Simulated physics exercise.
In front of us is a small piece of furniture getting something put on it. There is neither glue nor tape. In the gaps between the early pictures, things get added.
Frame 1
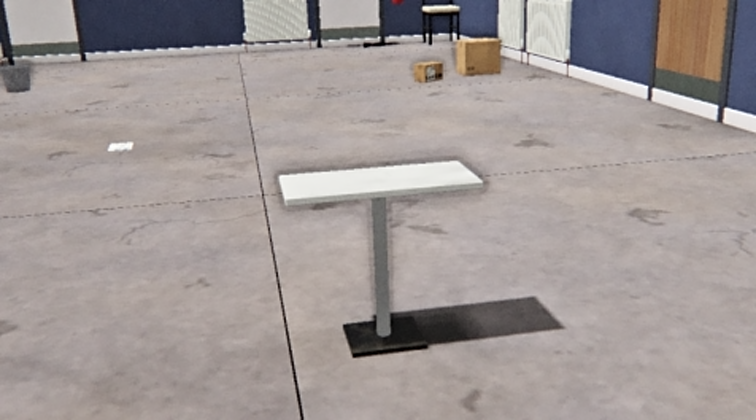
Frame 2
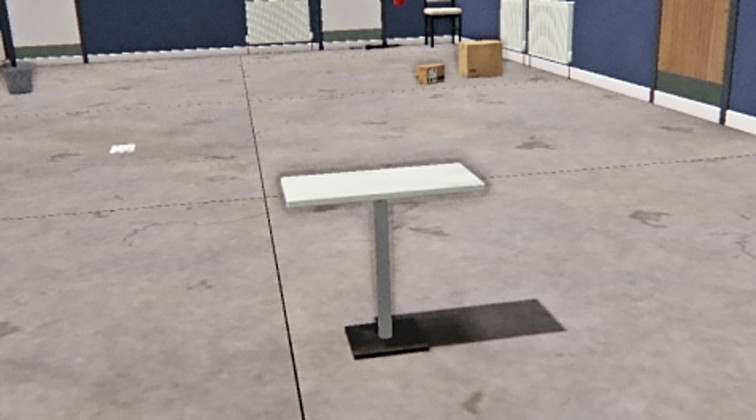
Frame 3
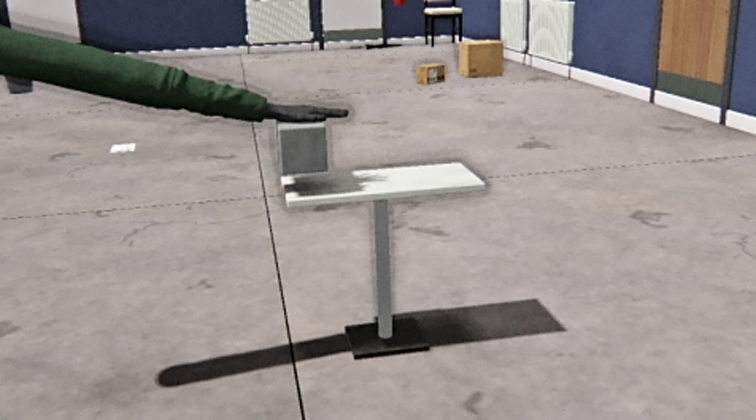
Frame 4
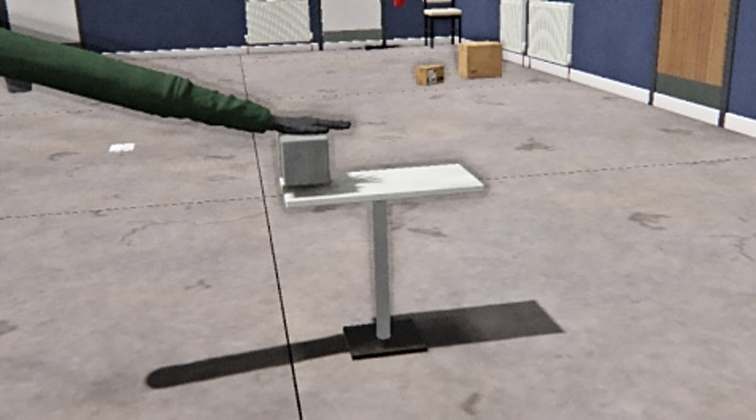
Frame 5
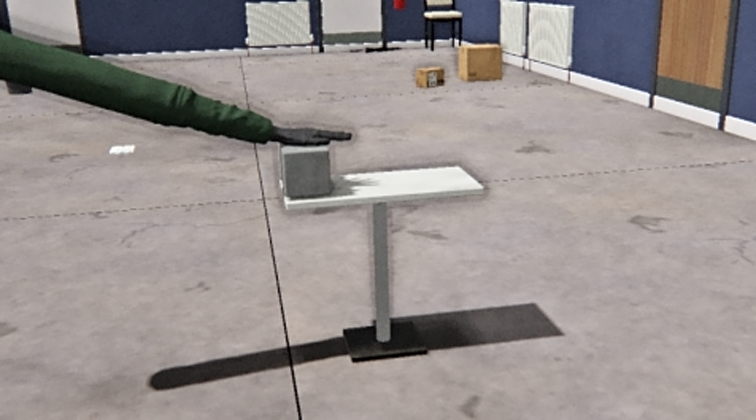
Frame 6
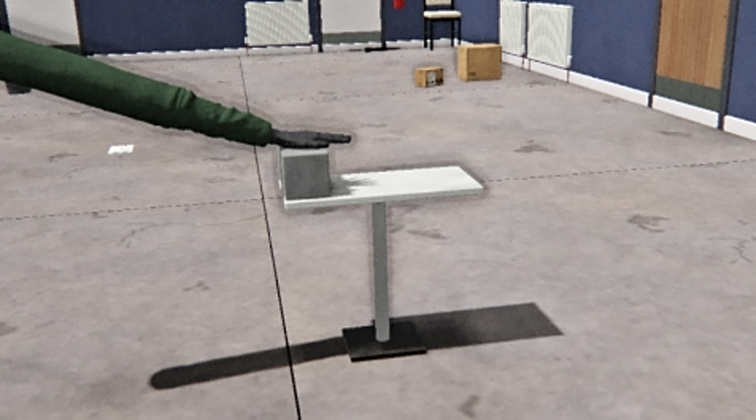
A green-sleeved arm with a dark glove lowering a grey block onto the left end of a narrow white stand.
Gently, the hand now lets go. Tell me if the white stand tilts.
Looks to me like it won't stay up on its own.
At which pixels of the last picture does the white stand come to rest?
It comes to rest at about (195, 281) in the last picture.
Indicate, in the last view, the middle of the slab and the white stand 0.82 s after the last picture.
The slab at (135, 349), the white stand at (193, 280).
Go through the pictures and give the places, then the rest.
White stand (378, 182), in the first frame.
White stand (380, 184), in the second frame.
Still on the way; white stand (380, 184); slab (300, 142), in the third frame.
Still on the way; white stand (379, 185); slab (302, 153), in the fourth frame.
Still on the way; white stand (379, 187); slab (303, 164), in the fifth frame.
In place, still held; white stand (378, 187); slab (303, 167), in the sixth frame.
Then, 0.62 s on from there, white stand turned 30° from its first pose near (286, 197).
Then, 0.82 s on from there, white stand turned 71° from its first pose near (193, 280).
In the end, the white stand overbalances, near (195, 281).
